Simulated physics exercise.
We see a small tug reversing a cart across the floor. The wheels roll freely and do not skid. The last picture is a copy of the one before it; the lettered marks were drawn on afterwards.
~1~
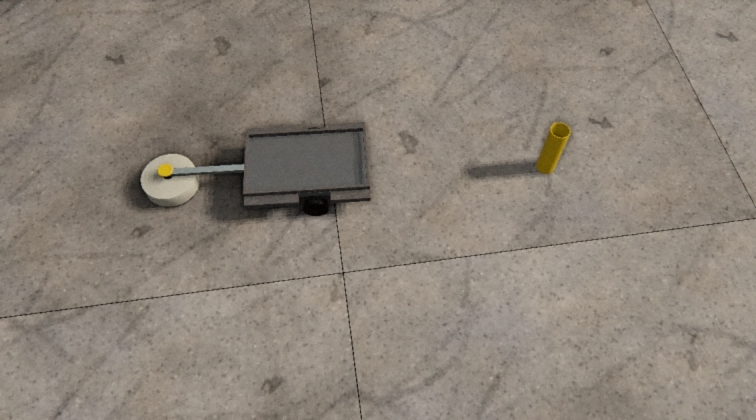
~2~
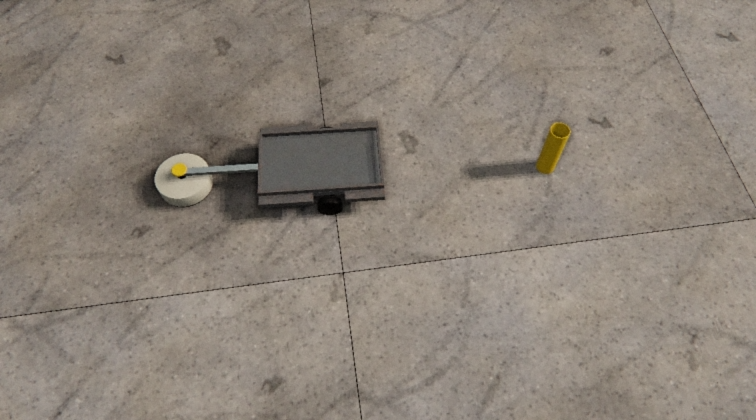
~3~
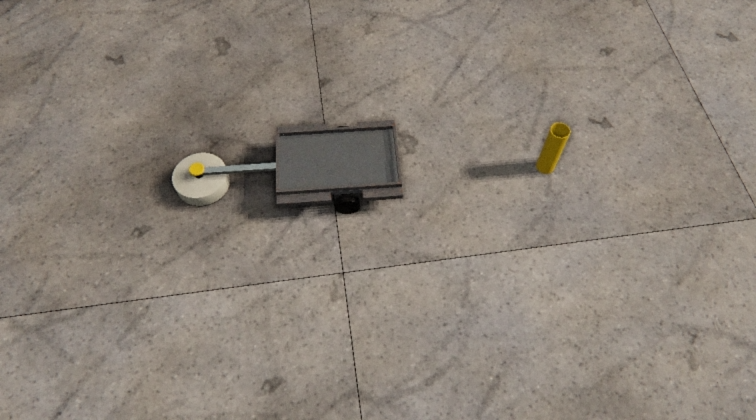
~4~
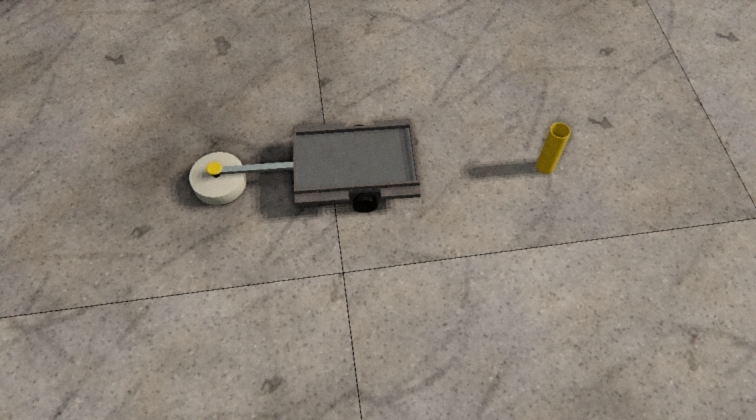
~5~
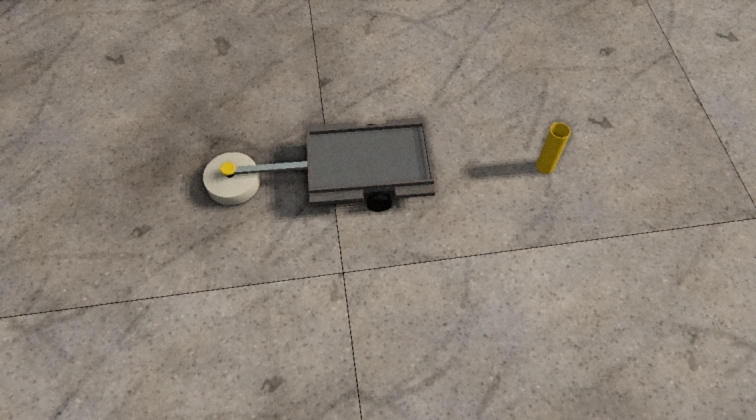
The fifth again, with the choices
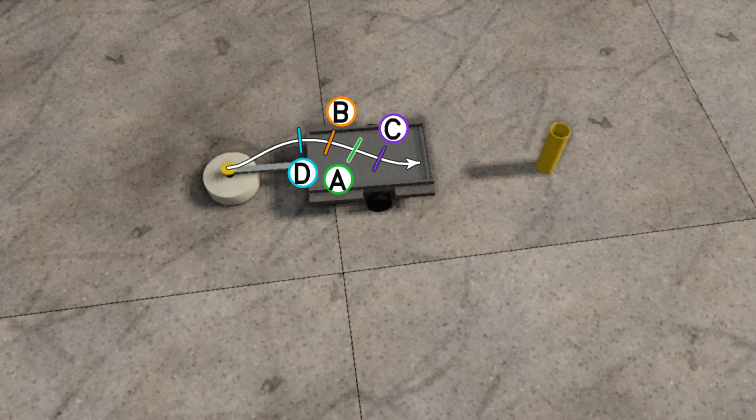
A floor of mottled grey-brown stone tiles, crossed by thin dark joints, is seen from above at a slant by a camera that stays still. On the left, a round cream robot with a yellow knob is joined by a thin pale bar to a flat grey cart with a dark wheel, while a yellow post stands at right. The robot pushes the cart steadily rightward a short way, narrowing the gap to the unmoving post.
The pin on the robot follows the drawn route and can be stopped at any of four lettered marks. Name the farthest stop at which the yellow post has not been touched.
The farthest safe stop is B.
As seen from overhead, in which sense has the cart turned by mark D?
Clockwise.
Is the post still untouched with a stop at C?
For that mark, no.
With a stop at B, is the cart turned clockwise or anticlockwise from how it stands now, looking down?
For that mark, clockwise.
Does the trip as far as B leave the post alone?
Yes.
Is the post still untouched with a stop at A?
No.
On the marked copy, A at (355, 150); B at (330, 142); C at (379, 159); D at (300, 140); the route from (228, 168) via (323, 141) to (419, 163).
Taking B. A third of the way, robot (265, 162), cart (402, 156).
Two thirds of the way, robot (298, 149), cart (434, 157).
When it is over, robot (331, 151), cart (467, 162); nothing has been touched.
As for the rest, A is too far, the post has been hit; C is too far, the post has been hit; D is safe but short.
